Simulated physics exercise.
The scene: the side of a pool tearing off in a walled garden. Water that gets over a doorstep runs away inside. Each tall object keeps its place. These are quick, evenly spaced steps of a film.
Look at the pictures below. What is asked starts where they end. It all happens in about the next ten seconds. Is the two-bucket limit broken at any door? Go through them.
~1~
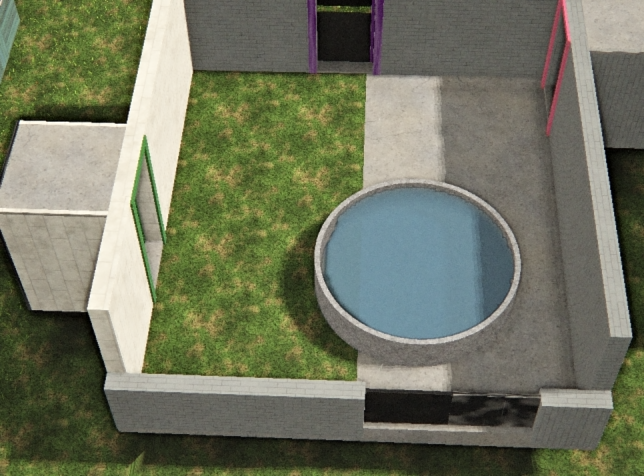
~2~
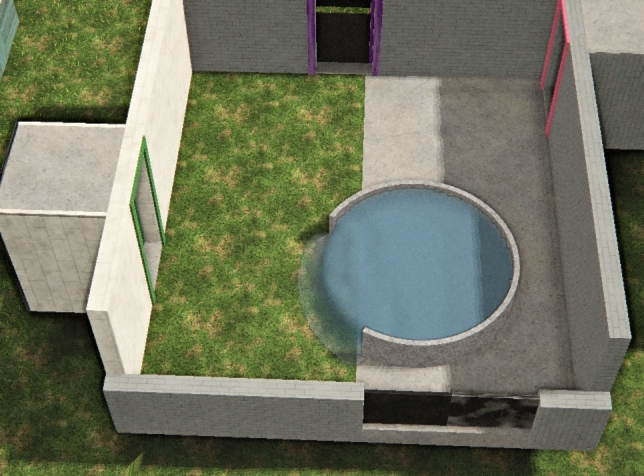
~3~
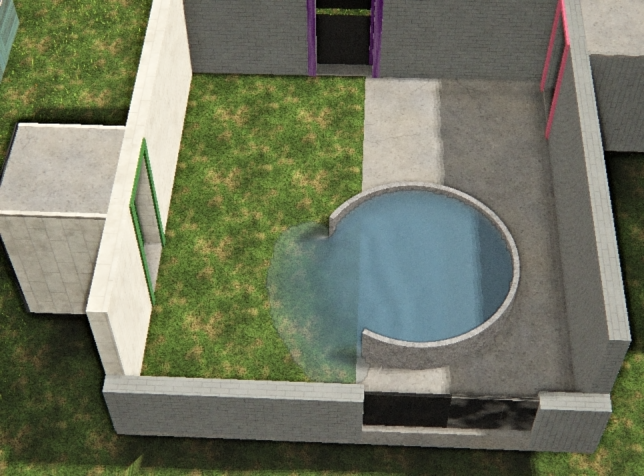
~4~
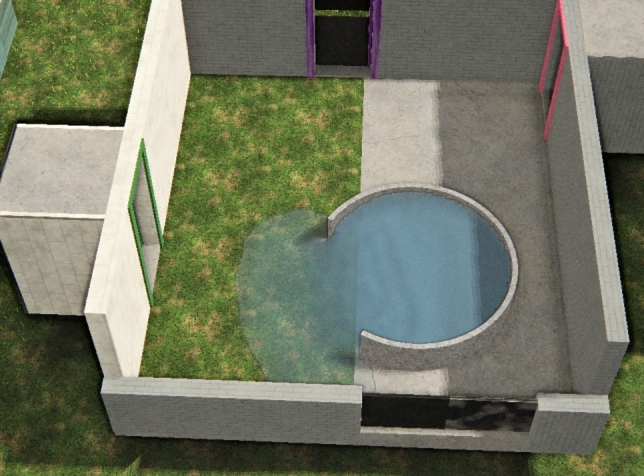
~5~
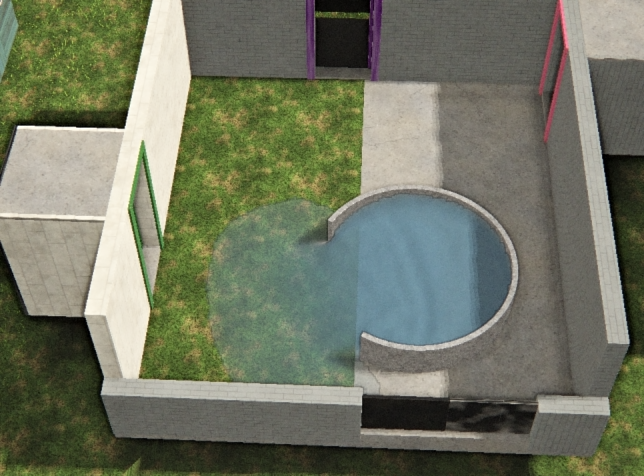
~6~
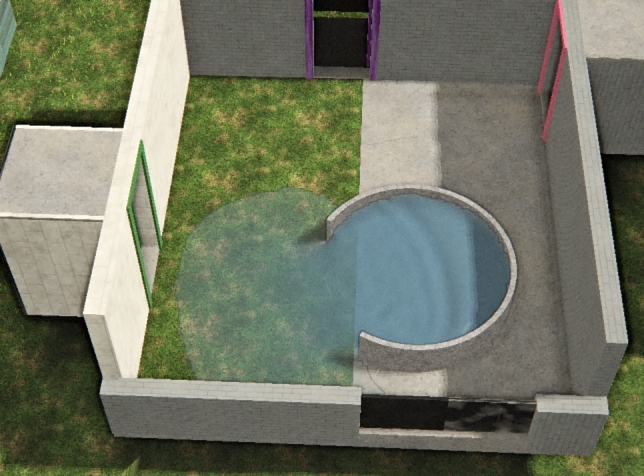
The purple door will go over two buckets; the green door will go over two buckets; the pink door will keep to two buckets.
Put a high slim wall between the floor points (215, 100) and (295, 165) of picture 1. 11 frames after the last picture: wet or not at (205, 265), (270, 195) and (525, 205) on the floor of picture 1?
Taking them in order, I'd say soaked, soaked and parched.
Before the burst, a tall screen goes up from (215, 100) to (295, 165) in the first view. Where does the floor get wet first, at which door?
I'd say the green door.
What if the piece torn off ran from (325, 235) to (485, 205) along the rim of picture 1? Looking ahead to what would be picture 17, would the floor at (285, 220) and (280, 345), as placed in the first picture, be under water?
Well, the first place would be submerged and the second one still bare.
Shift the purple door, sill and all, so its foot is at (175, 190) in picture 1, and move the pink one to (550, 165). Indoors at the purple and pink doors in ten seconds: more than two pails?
Result - the purple door one exceeds the limit while the pink door one stays within limits.
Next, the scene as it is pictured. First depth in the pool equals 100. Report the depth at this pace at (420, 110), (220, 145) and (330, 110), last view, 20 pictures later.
Taking the places in turn, I get roughly 0, 14 and 0 percent.
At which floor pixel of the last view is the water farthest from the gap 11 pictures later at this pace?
I'd put it around (175, 165).
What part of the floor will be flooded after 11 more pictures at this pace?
That comes to about 35 per cent.
A moment on, water covers 30 % of the floor; the purple door not reached, the green door wet at the sill, nothing in, the pink door not reached.
Next, water covers 35 % of the floor; the purple door not reached, the green door over two buckets in, the pink door not reached.
Then, water covers 45 % of the floor; the purple door not reached, the green door far over two buckets in, the pink door not reached.
Later, water covers 70 % of the floor; the purple door wet at the sill, nothing in, the green door far over two buckets in, the pink door not reached.
In the end, water covers 100 % of the floor; the purple door over two buckets in, the green door far over two buckets in, the pink door wet at the sill, nothing in.
